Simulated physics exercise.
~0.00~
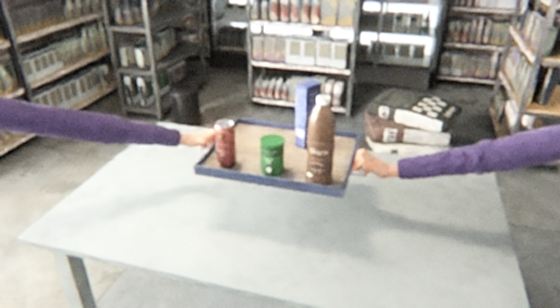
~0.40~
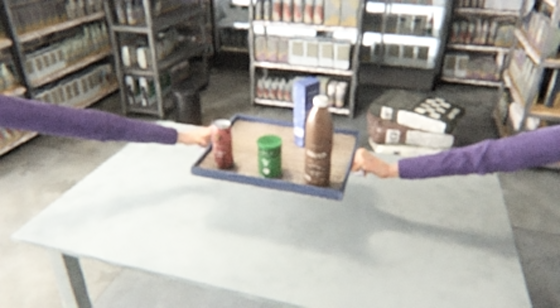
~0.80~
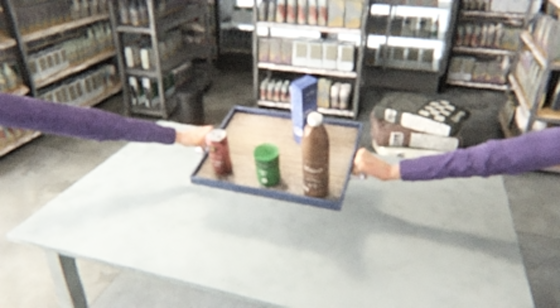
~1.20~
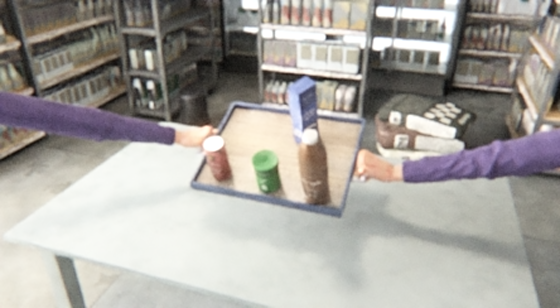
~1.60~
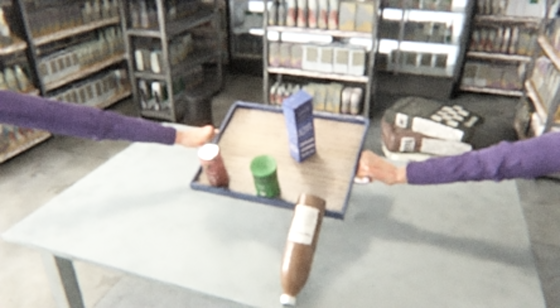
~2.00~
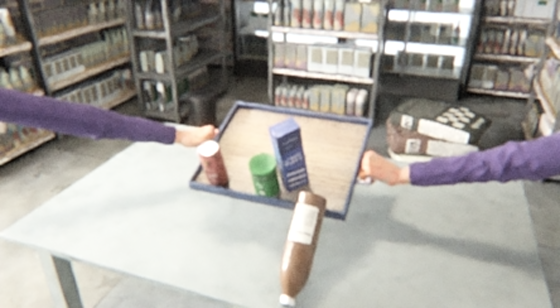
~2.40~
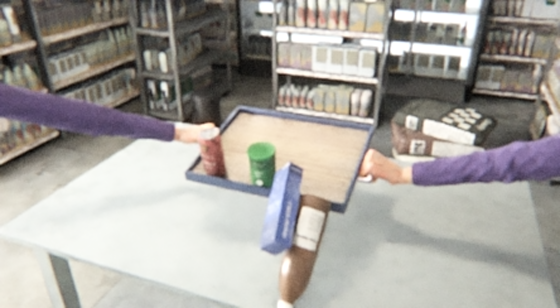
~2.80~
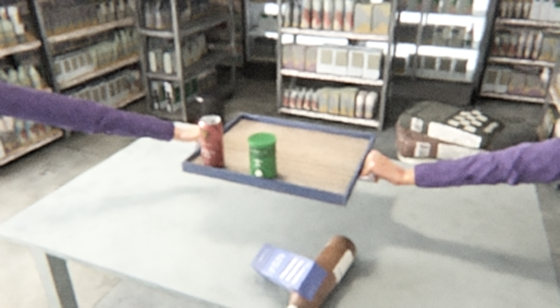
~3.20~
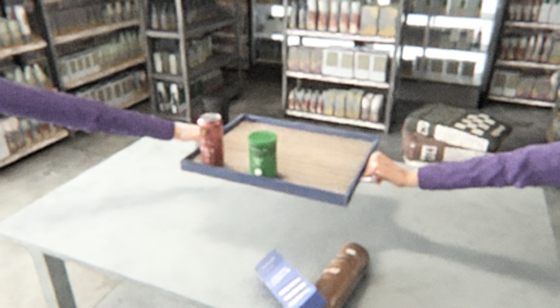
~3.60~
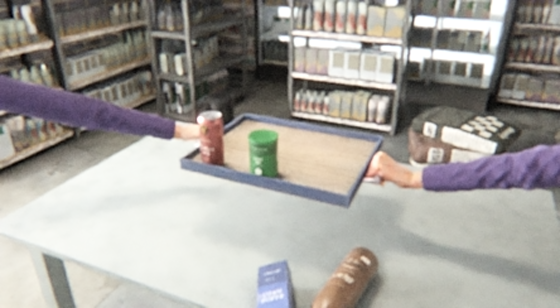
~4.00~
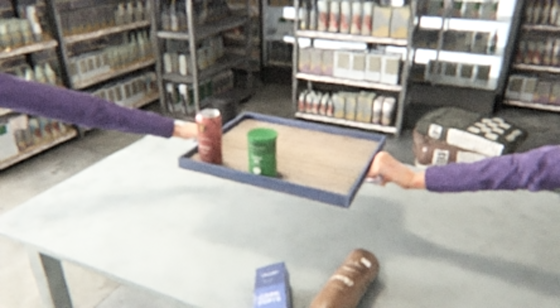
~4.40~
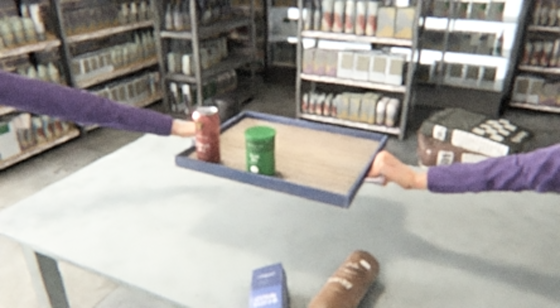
A tray held by two purple-sleeved arms tipped toward the viewer, and the brown bottle toppled off onto the table, followed by the sliding blue carton. The tray was then levelled with the red can and green tin still upright on it.
